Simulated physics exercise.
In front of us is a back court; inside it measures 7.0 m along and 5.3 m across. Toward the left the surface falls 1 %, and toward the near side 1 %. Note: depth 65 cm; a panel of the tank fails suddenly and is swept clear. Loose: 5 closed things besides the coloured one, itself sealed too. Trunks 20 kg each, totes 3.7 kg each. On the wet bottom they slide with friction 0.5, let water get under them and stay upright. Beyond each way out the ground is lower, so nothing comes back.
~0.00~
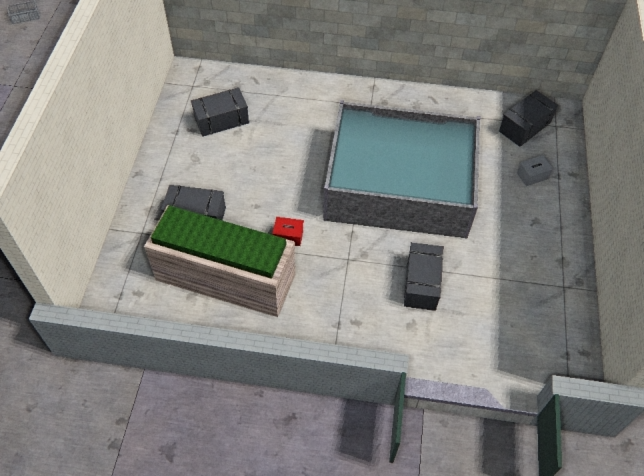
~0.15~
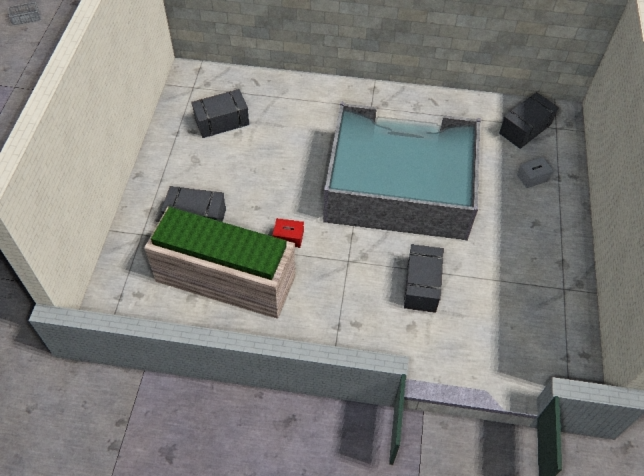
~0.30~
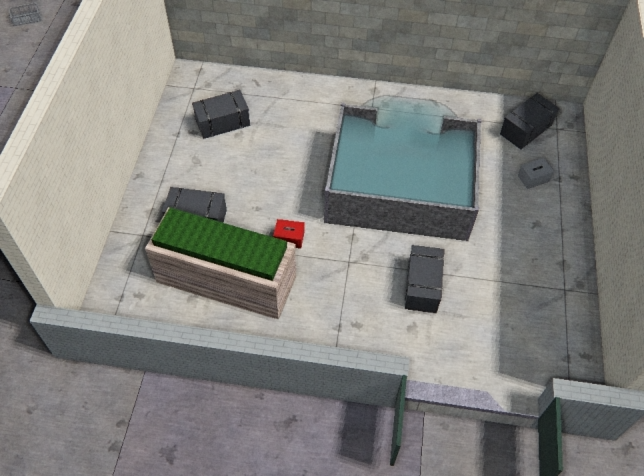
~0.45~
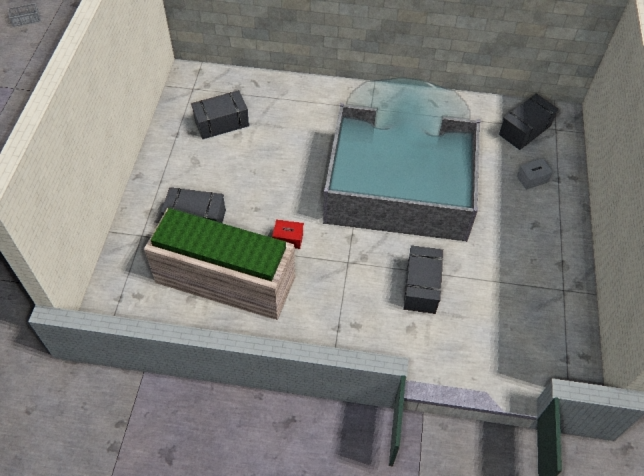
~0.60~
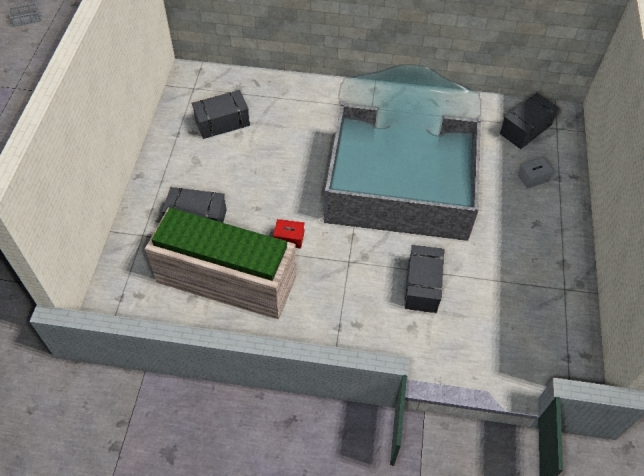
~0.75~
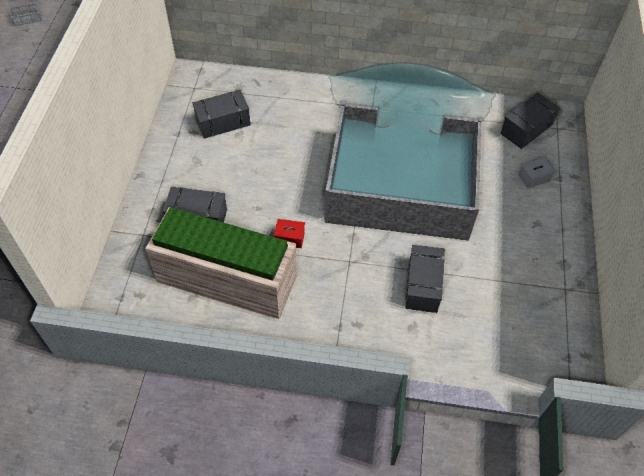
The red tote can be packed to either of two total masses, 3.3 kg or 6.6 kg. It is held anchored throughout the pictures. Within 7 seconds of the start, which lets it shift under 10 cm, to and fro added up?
Only 6.6 kg.
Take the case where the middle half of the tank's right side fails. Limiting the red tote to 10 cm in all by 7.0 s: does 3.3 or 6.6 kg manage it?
Answer: The small one.
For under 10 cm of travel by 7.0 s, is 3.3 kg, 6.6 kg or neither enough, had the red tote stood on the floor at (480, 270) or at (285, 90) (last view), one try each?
Respectively, neither option; neither option.
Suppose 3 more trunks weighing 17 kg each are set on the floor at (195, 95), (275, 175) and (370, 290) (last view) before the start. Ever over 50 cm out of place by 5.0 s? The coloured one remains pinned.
Going through them in turn, the answers are too far, not too far and not too far.
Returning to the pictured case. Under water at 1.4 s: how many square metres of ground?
About 9.0 m2 is covered.
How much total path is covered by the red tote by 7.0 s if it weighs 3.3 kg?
It covers about 20 cm altogether.
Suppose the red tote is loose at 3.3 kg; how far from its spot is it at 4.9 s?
Around 0 centimetres out of place.
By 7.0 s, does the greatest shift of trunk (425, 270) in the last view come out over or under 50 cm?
Below the mark.
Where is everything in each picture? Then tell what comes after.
The red tote at (288, 227), on the bottom; 3.3 m2 under water; 0 of 6 have shifted, in the first picture.
The red tote at (289, 228), on the bottom; water covers 3.9 m2; 0 of 6 have shifted, in the second picture.
The red tote at (289, 229) rests on the ground; water covers 4.7 m2; 0 of 6 have shifted, in the third picture.
The red tote at (288, 230), on the bottom; water covers 5.5 m2; 0 of 6 have shifted, in the fourth picture.
The red tote at (289, 229), on the bottom; water covers 5.8 m2; 0 of 6 have shifted, in the fifth picture.
The red tote at (290, 229), on the bottom; 6.0 m2 under water; 0 of 6 have shifted, in the sixth picture.
After 1.4 s the red tote would be 0 cm from its start with 3.3 kg and 0 cm from its start with 6.6 kg; 0 cm of water round it then.
After 3.1 s the red tote would be 0 cm from its start with 3.3 kg and 0 cm from its start with 6.6 kg; 0 cm of water round it then.
After 4.9 s the red tote would be 0 cm from its start with 3.3 kg and 0 cm from its start with 6.6 kg; 0 cm of water round it then.
After 7.0 s the red tote would be 23 cm from its start with 3.3 kg and 0 cm from its start with 6.6 kg; 4 cm of water round it then.
